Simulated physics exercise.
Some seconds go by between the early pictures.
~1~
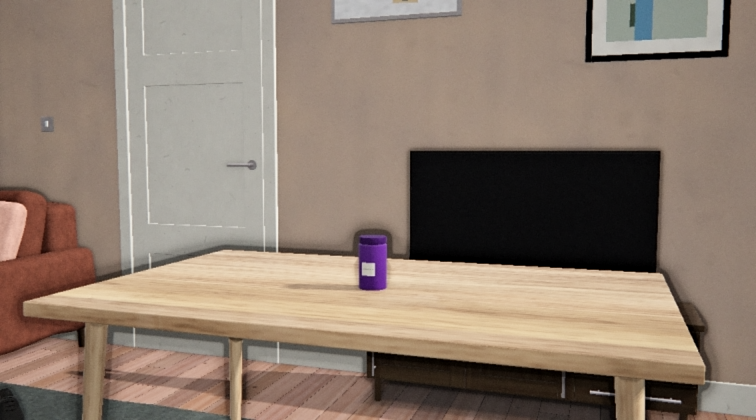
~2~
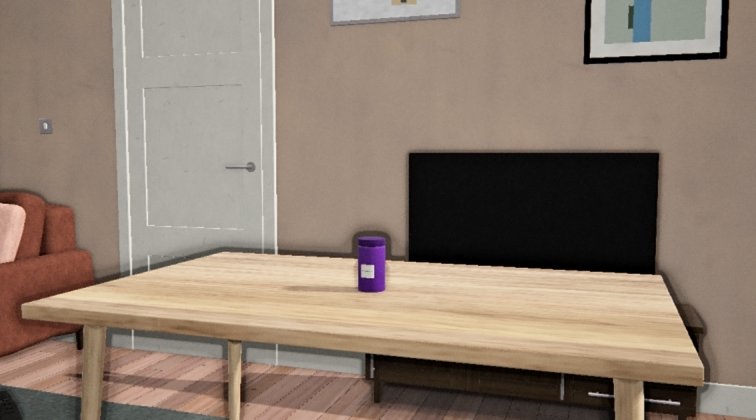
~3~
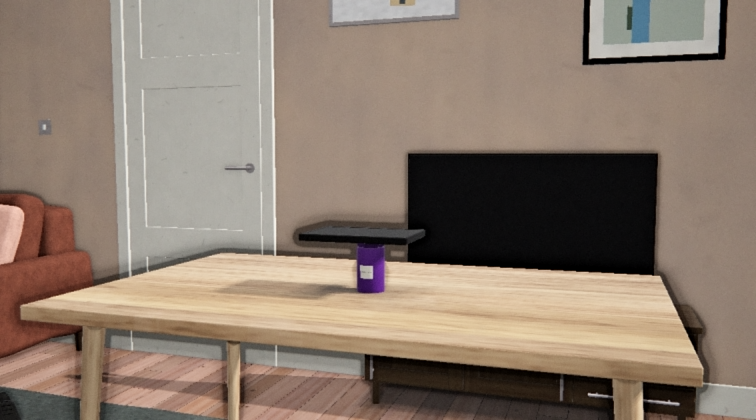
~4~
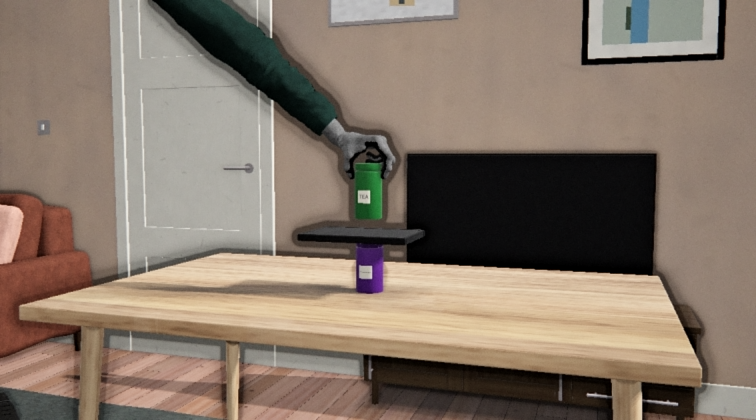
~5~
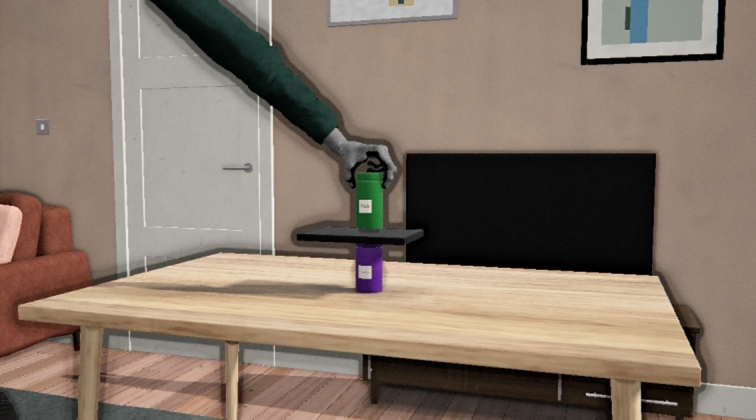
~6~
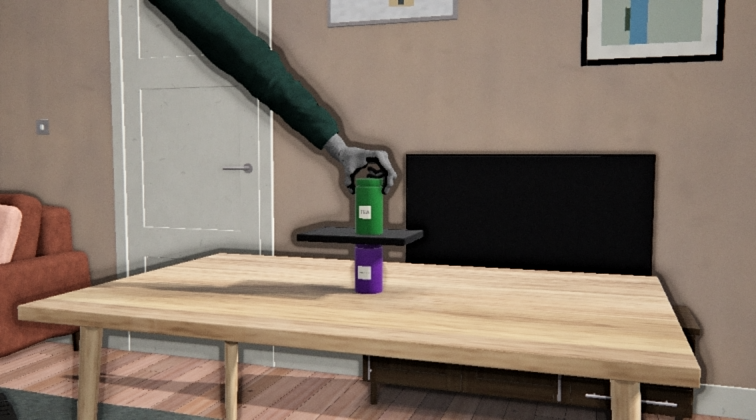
A purple jar stands on a pale wooden table in a living room, viewed from slightly above the tabletop, with a white door and reddish sofa to the left and a black screen behind. A flat black lid then appears on top of the jar. Next, a gloved-looking grey hand on a dark green sleeve lowers a green jar slightly onto the lid, while the camera barely shifts.
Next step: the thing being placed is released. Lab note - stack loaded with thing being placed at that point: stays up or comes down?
It will most likely stay balanced.
Then, 0.40 s past the last view, nothing moves.
Then, 1.10 s past the last view, green jar resting near (369, 206).
Finally, all 3 still in place. Final places as the last picture's camera would see them, green jar near (369, 207). The stack keeps its balance.
